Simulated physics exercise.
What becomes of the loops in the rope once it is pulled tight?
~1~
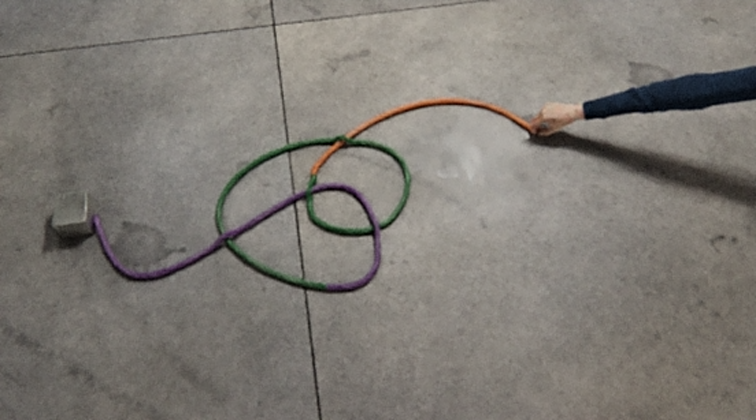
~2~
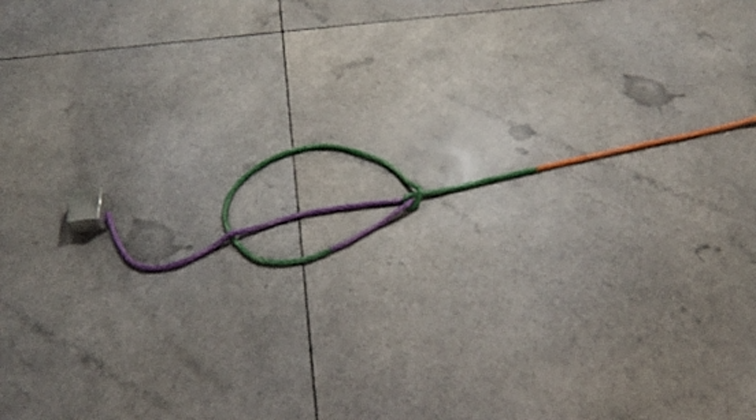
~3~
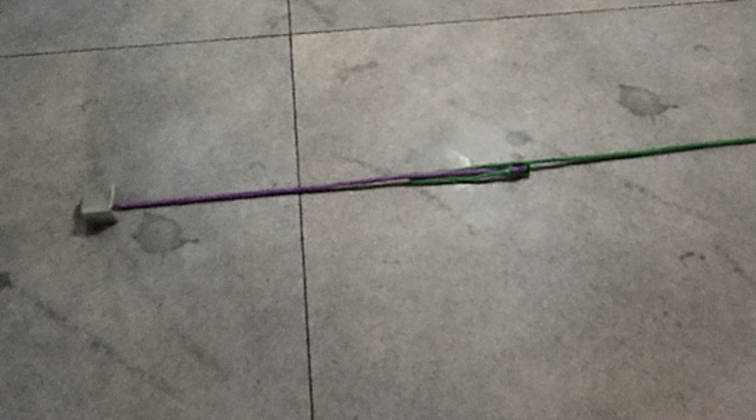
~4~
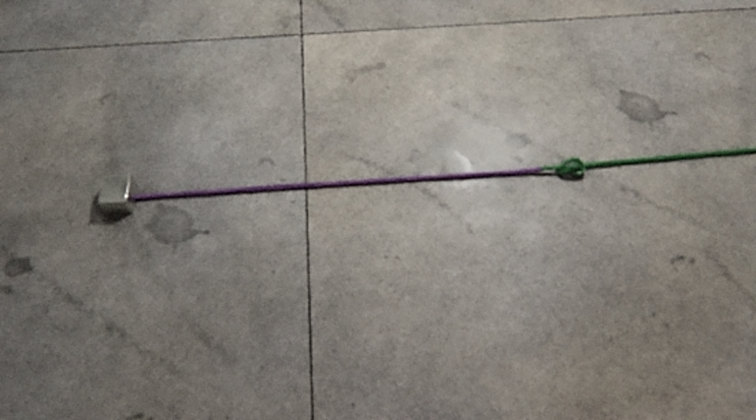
The loops shrink and jam into a small green knot, with the rope stretched straight on both sides of it.
